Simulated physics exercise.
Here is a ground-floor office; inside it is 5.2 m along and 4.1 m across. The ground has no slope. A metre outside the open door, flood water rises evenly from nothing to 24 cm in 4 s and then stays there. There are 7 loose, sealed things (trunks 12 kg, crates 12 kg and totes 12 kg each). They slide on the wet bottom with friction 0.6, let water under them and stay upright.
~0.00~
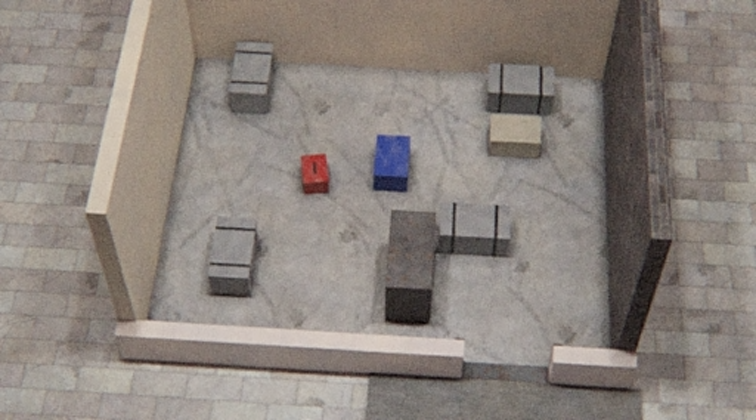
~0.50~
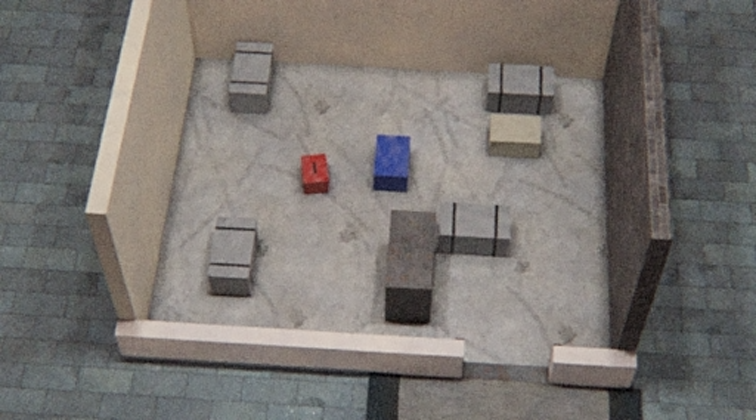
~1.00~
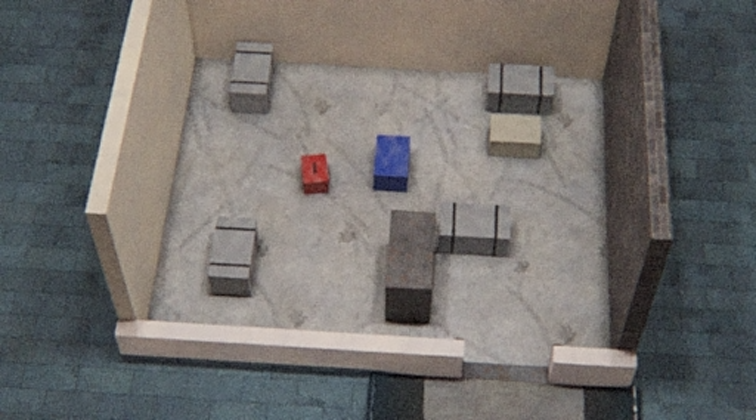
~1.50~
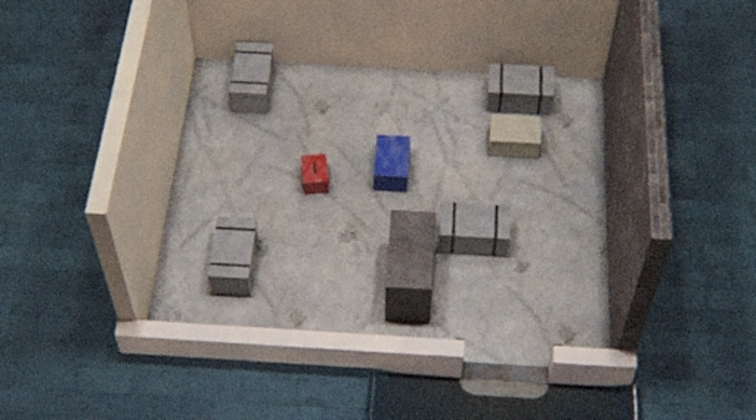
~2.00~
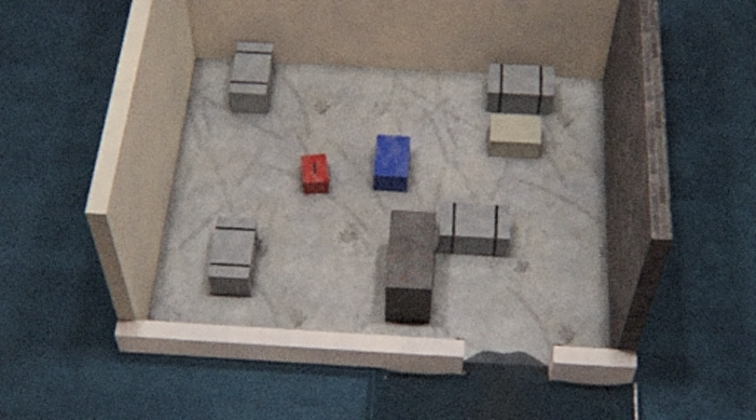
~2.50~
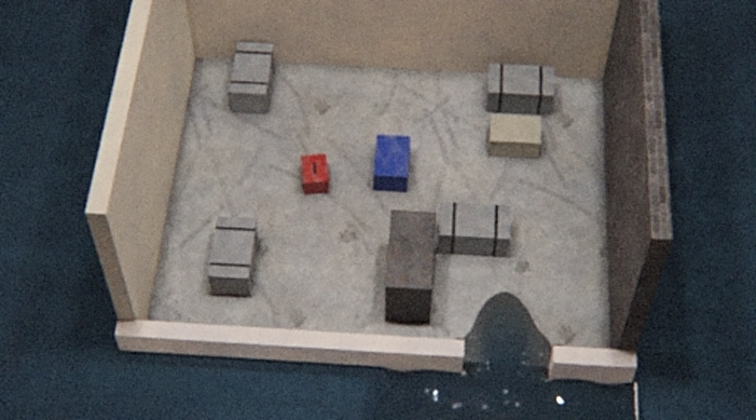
Dark water spreads over the paving around a roofless, walled room seen from high above the open doorway at the lower right, its view unmoving. Inside, a small red box and a blue box sit near the middle of the pale floor, among grey strapped boxes, a tan one and a tall dark block. The water deepens outside, then pushes a rounded tongue through the doorway, while every box stays still.
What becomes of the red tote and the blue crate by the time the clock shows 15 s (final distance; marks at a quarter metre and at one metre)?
The red tote holds its place; the blue crate moves a short way.
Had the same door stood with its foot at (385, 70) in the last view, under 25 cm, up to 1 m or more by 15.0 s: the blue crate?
Then the blue crate ends far away.
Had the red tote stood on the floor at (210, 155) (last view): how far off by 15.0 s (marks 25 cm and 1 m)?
It travels far.
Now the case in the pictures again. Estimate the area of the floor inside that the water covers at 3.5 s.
Some 3.0 m2.
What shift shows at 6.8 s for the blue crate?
About 0 cm.
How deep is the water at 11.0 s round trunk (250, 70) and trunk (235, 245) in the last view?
About 11 and 3 cm.
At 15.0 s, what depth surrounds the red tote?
Roughly 6 cm.
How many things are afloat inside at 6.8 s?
3 of them.
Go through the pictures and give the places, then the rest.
The red tote at (315, 168) rests on the ground; the blue crate at (392, 155), on the bottom; water covers 0.0 m2; 0 of 7 have shifted, in the first picture.
The red tote at (315, 168) rests on the ground; the blue crate at (392, 155), on the bottom; water covers 0.0 m2; 0 of 7 have shifted, in the second picture.
The red tote at (315, 168), on the bottom; the blue crate at (392, 155) rests on the ground; 0.0 m2 under water; 0 of 7 have shifted, in the third picture.
The red tote at (315, 168) rests on the ground; the blue crate at (392, 155) rests on the ground; water covers 0.0 m2; 0 of 7 have shifted, in the fourth picture.
The red tote at (315, 168) rests on the ground; the blue crate at (392, 155) rests on the ground; water covers 0.1 m2; 0 of 7 have shifted, in the fifth picture.
The red tote at (315, 168), on the bottom; the blue crate at (392, 155), on the bottom; water covers 0.6 m2; 0 of 7 have shifted, in the sixth picture.
After 3.5 s the red tote is near (315, 168), 0.0 m from its start, aground; the blue crate is near (392, 155), 0.0 m from its start, aground; 0 afloat.
After 6.8 s the red tote is near (315, 168), 0.0 m from its start, aground; the blue crate is near (392, 155), 0.0 m from its start, aground; 3 afloat.
After 11.0 s the red tote is near (315, 168), 0.0 m from its start, aground; the blue crate is near (359, 162), 0.4 m from its start, aground; 3 afloat.
After 15.0 s the red tote is near (315, 168), 0.0 m from its start, aground; the blue crate is near (352, 171), 0.5 m from its start, afloat; 6 afloat.
